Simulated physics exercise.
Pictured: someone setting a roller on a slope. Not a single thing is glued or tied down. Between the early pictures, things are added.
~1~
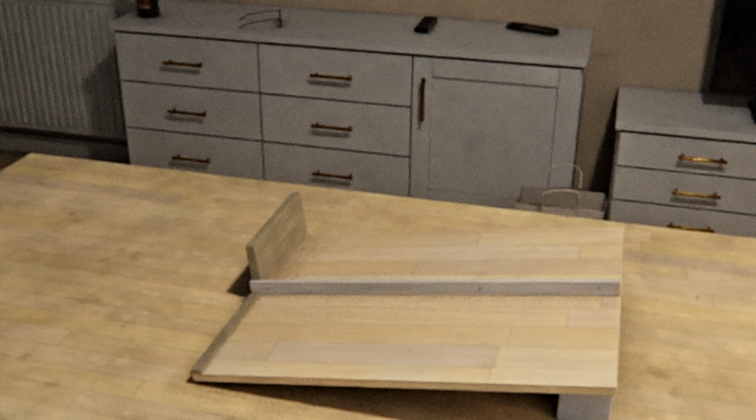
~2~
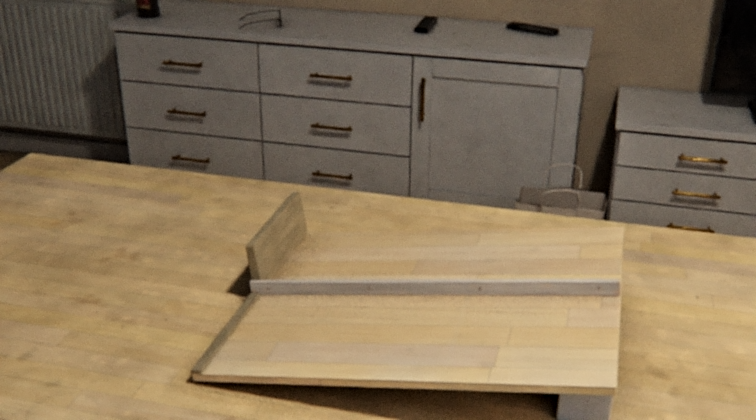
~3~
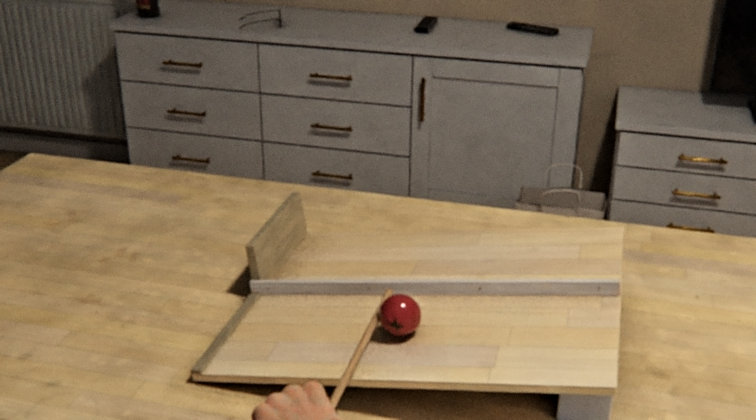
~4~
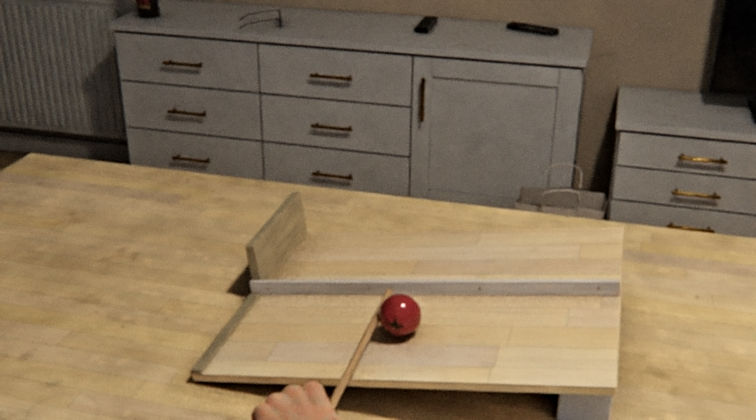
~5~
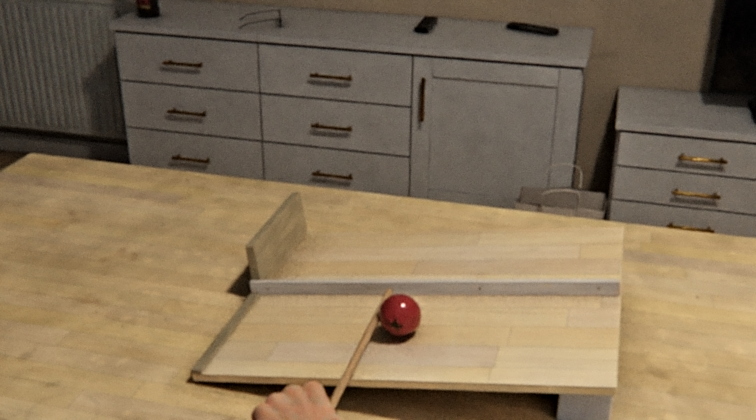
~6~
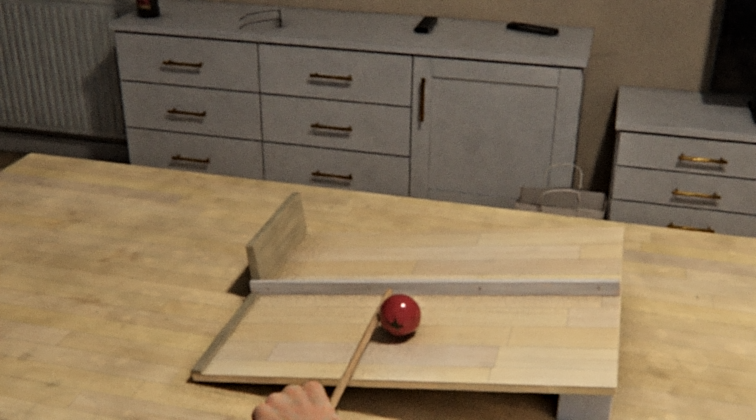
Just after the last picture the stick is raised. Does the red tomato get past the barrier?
The red tomato falls off.
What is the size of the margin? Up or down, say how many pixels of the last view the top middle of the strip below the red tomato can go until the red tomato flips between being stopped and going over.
Roughly 8 pixels up.
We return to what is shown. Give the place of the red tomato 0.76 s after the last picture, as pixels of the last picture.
I'd look for it close to (211, 313).
Then, 0.76 s later than the last frame, red tomato off the board near (211, 313).
When it is over, the red tomato goes over the end.
